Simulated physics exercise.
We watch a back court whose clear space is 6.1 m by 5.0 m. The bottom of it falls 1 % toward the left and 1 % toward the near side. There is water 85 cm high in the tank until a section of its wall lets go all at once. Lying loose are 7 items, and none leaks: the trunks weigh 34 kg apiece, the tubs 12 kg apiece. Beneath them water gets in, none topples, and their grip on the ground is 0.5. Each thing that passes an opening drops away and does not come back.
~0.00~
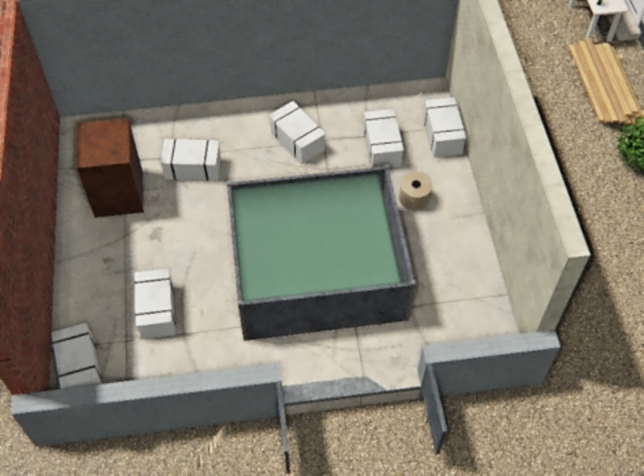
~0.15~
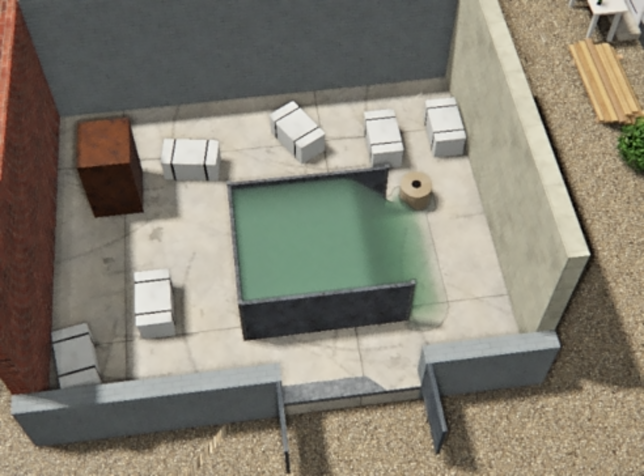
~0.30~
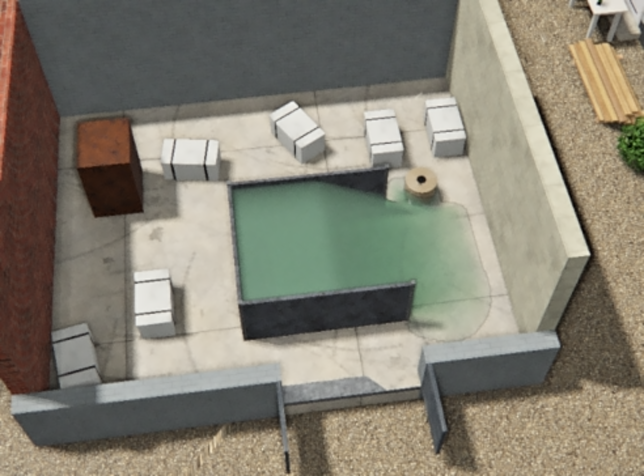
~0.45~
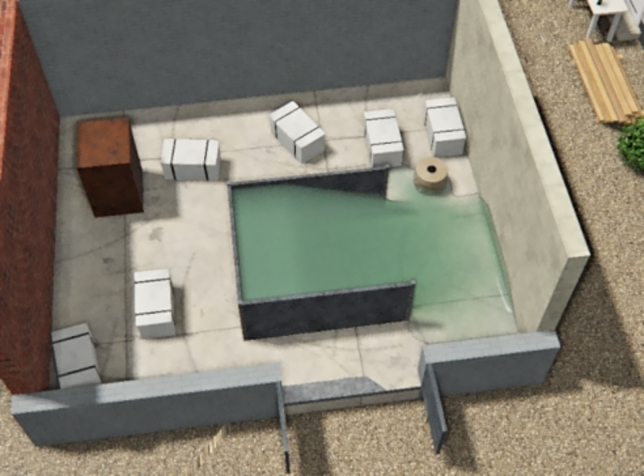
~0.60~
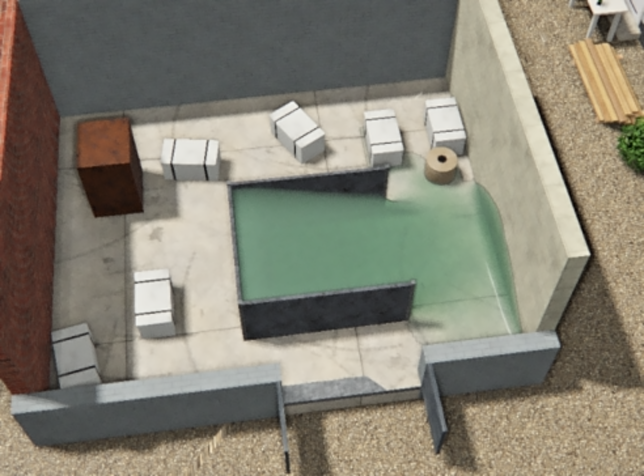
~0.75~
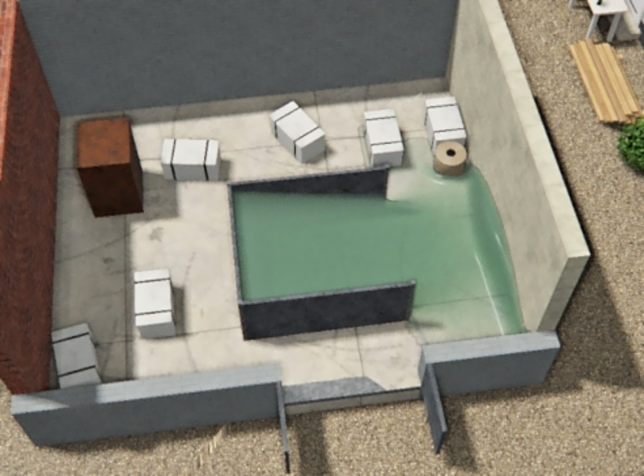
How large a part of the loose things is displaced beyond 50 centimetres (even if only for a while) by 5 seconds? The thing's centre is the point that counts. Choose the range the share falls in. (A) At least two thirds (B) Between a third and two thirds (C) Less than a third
The answer is A.
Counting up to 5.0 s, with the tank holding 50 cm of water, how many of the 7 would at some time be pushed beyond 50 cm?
Count under that change: 3.
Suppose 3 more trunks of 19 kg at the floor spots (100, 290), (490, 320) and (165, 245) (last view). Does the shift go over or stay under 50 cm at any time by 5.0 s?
Going through them in turn, I'd say beyond, beyond and not that far.
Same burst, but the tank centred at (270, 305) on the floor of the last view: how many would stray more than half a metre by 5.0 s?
So the tally would be 4.
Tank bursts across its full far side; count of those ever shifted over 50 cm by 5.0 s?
In that case the number is 5.
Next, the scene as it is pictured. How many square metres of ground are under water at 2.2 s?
That flooded area is roughly 14 m2.
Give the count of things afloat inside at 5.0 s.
Count: 1.
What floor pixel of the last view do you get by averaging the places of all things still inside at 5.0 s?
The centre is close to (206, 204).
After 1.1 s 1 of 7 are over 50 cm from their spots; 1 afloat.
After 2.2 s 2 of 7 are over 50 cm from their spots; 2 afloat.
After 3.5 s 4 of 7 are over 50 cm from their spots; 2 afloat.
After 5.0 s 5 of 7 are over 50 cm from their spots, and 5 have been at some point; 1 afloat.
